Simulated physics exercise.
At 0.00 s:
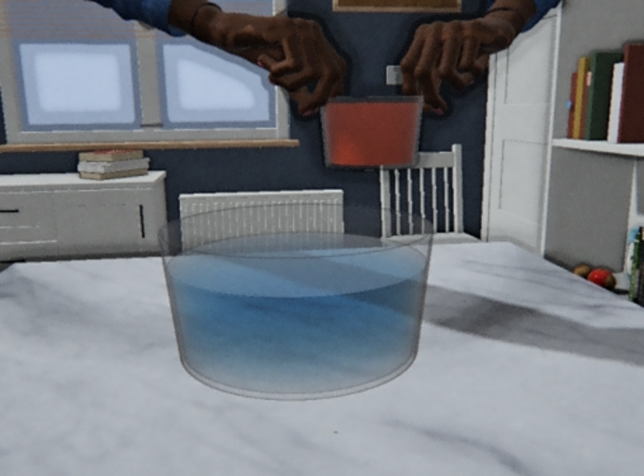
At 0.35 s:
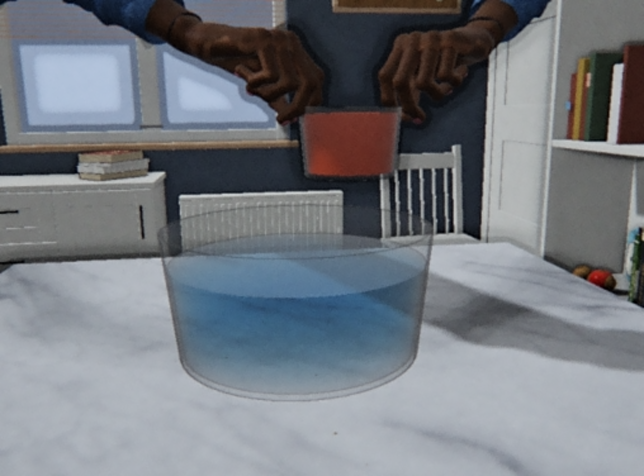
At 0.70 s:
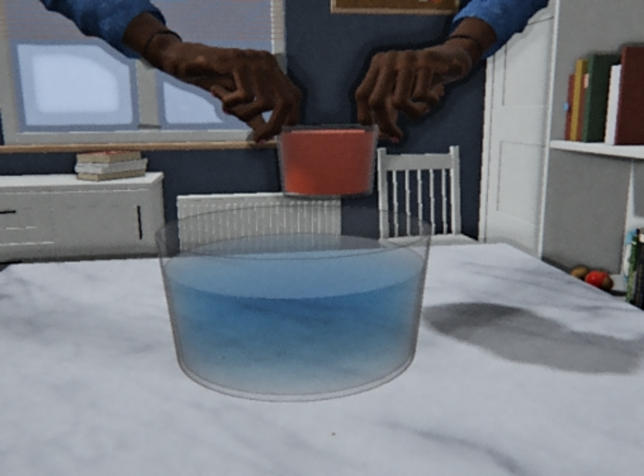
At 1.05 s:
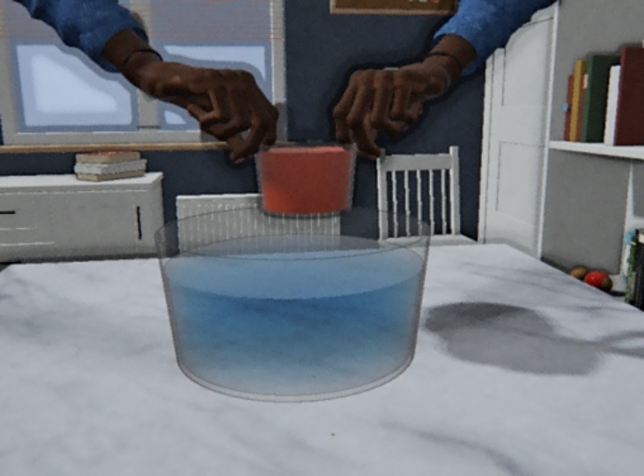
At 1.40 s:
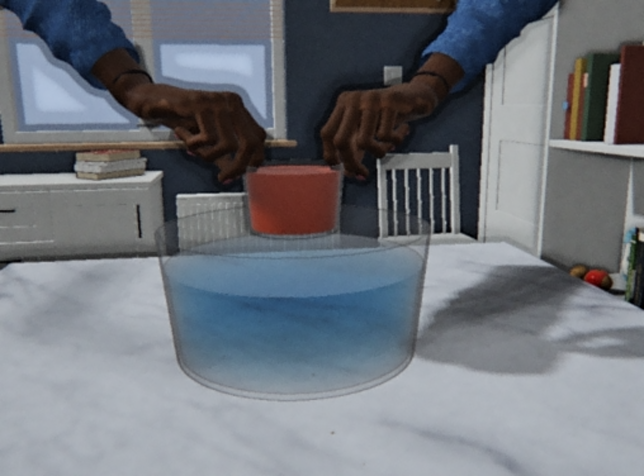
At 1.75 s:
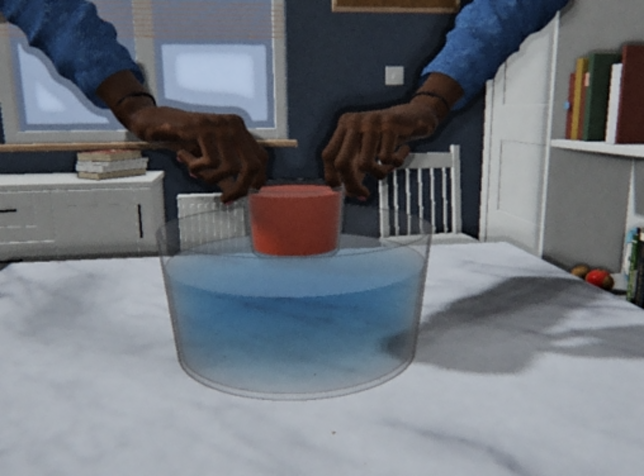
To begin with, two hands hold a small clear tub nearly full of red contents above a large glass tub of blue water on a marble table. The hands move the small tub left and steadily lower it, bringing it inside the big tub's rim, just over the water.
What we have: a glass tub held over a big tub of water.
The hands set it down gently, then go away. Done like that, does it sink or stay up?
My guess is it does not stay up after the hands leave.
By 2.2 s, the tub dips into the water.
By 2.8 s, water pours in over its rim.
By 5.0 s, the tub lies on the bottom.
